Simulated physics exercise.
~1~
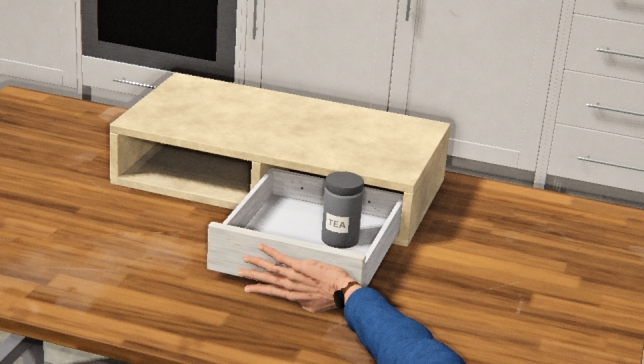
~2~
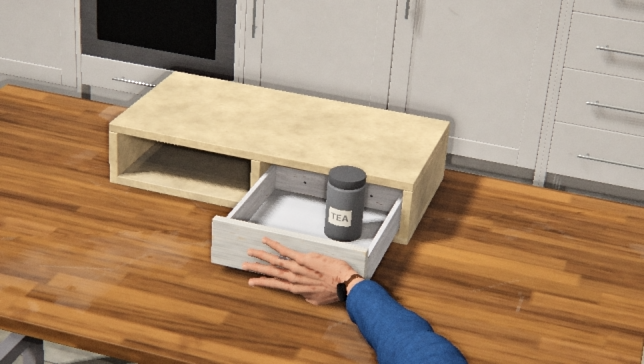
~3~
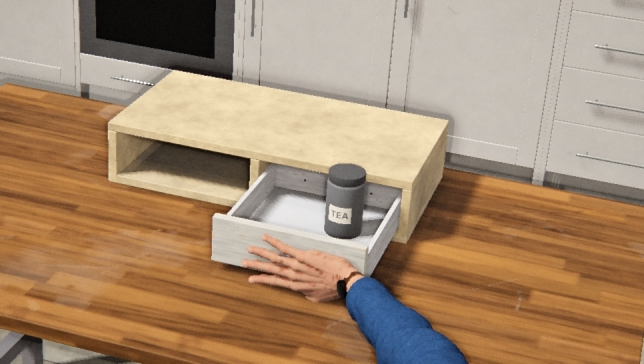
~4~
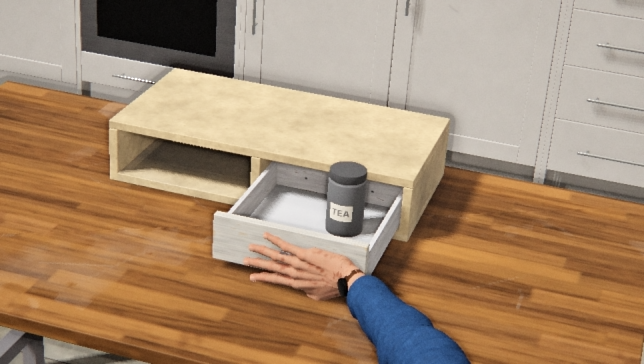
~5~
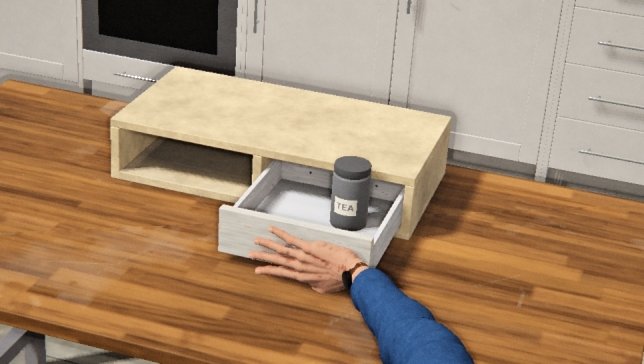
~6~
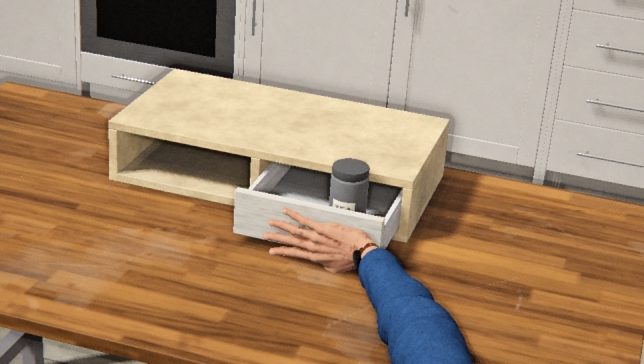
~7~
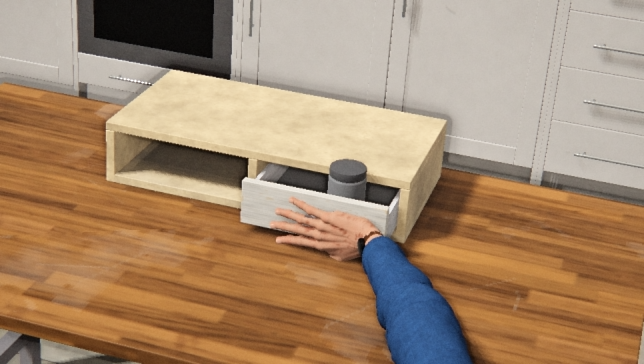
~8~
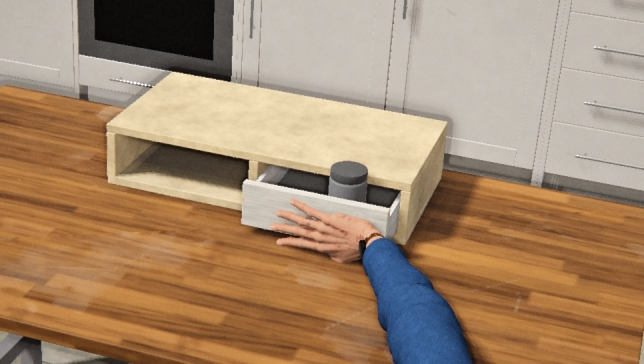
A pale whitewashed drawer stands open on the right side of a low, light-wood chest, seen from above on a brown wooden counter with white cabinets and a dark oven behind. Inside it stands a dark grey jar labelled tea, and a hand in a blue sleeve rests against the drawer front. At first the drawer barely shifts while the view sways slightly. Then the hand pushes it inward, carrying the upright jar towards the chest. The drawer slides partway in and stops, staying ajar with the jar's top still showing and the hand against the front.
